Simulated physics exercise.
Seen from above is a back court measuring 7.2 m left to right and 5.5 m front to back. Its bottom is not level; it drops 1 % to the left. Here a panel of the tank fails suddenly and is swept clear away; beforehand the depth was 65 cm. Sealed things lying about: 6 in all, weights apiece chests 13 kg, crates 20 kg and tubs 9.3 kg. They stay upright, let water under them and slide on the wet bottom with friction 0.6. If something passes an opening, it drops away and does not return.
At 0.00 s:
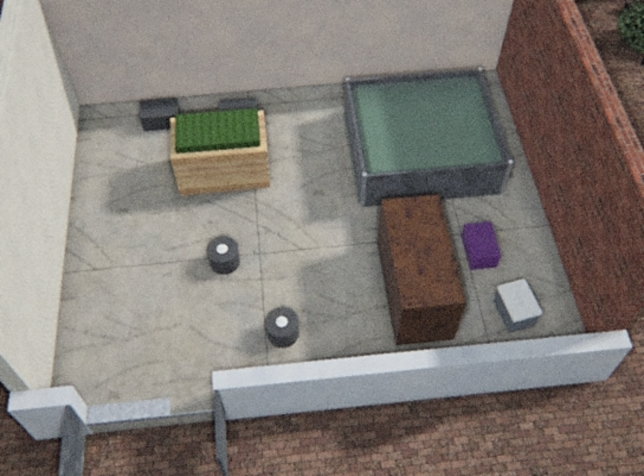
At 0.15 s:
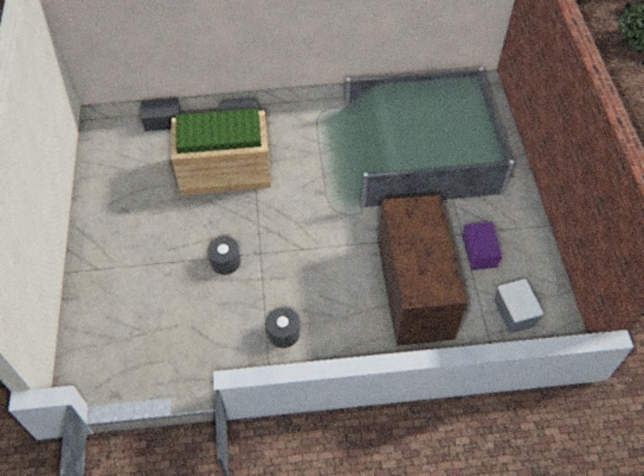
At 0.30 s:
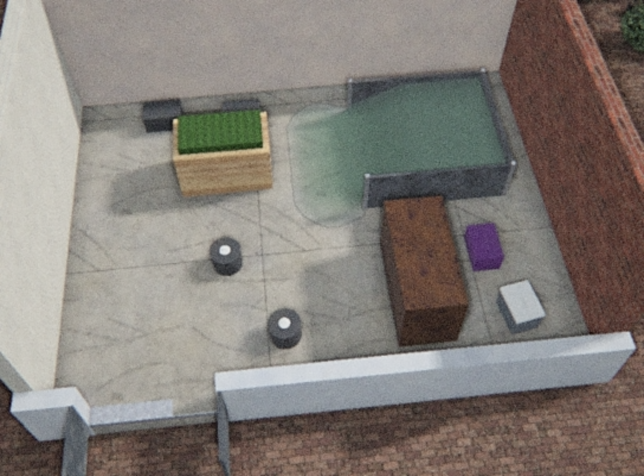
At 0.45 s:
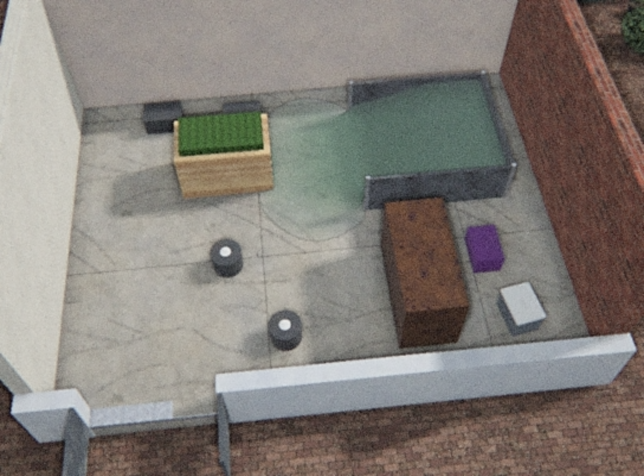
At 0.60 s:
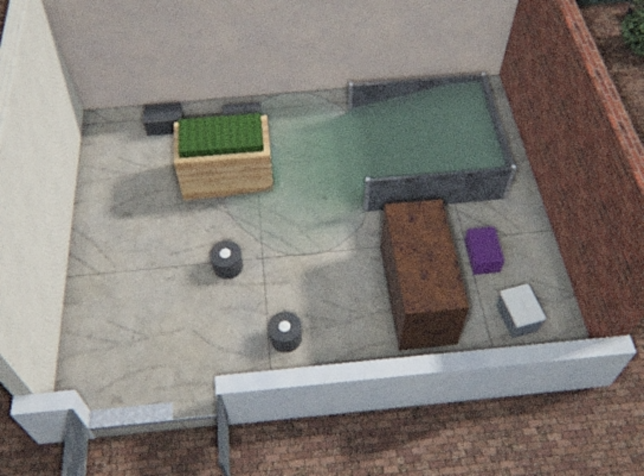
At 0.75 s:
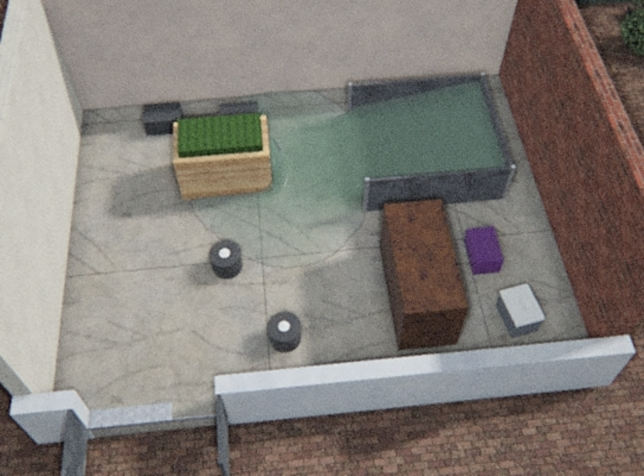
A large tank of greenish water in a walled courtyard lost its left side, and the water poured out leftward across the floor toward the grass-topped wooden planter, while the crates and tubs stayed put.
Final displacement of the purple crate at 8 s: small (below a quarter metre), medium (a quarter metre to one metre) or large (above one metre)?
Small.
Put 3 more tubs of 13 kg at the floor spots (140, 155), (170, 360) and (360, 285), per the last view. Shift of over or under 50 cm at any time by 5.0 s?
In order: Above it, above it, below it.
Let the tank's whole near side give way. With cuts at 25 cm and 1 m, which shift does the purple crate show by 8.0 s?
After that, the purple crate is washed away.
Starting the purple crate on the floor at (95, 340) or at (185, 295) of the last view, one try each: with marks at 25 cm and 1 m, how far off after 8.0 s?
I'd say it lands far off on the first try and it lands far off on the second.
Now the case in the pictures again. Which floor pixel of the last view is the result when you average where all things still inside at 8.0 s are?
Mean floor pixel: About (351, 297).
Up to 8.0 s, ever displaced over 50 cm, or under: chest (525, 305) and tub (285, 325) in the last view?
In sequence - stayed below the line; crossed the line.
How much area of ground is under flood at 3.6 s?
28 m2.
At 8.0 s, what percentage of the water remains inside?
Around 70 per cent of the water is still in there.
After 1.6 s the purple crate is near (485, 244), 0.0 m from its start, aground; 0 of 6 are out; 1 afloat.
After 3.6 s the purple crate is near (485, 244), 0.0 m from its start, aground; 0 of 6 are out; 4 afloat.
After 5.6 s the purple crate is near (485, 244), 0.0 m from its start, aground; 1 of 6 are out; 2 afloat.
After 8.0 s the purple crate is near (485, 244), 0.0 m from its start, aground; 1 of 6 are out; 1 afloat.
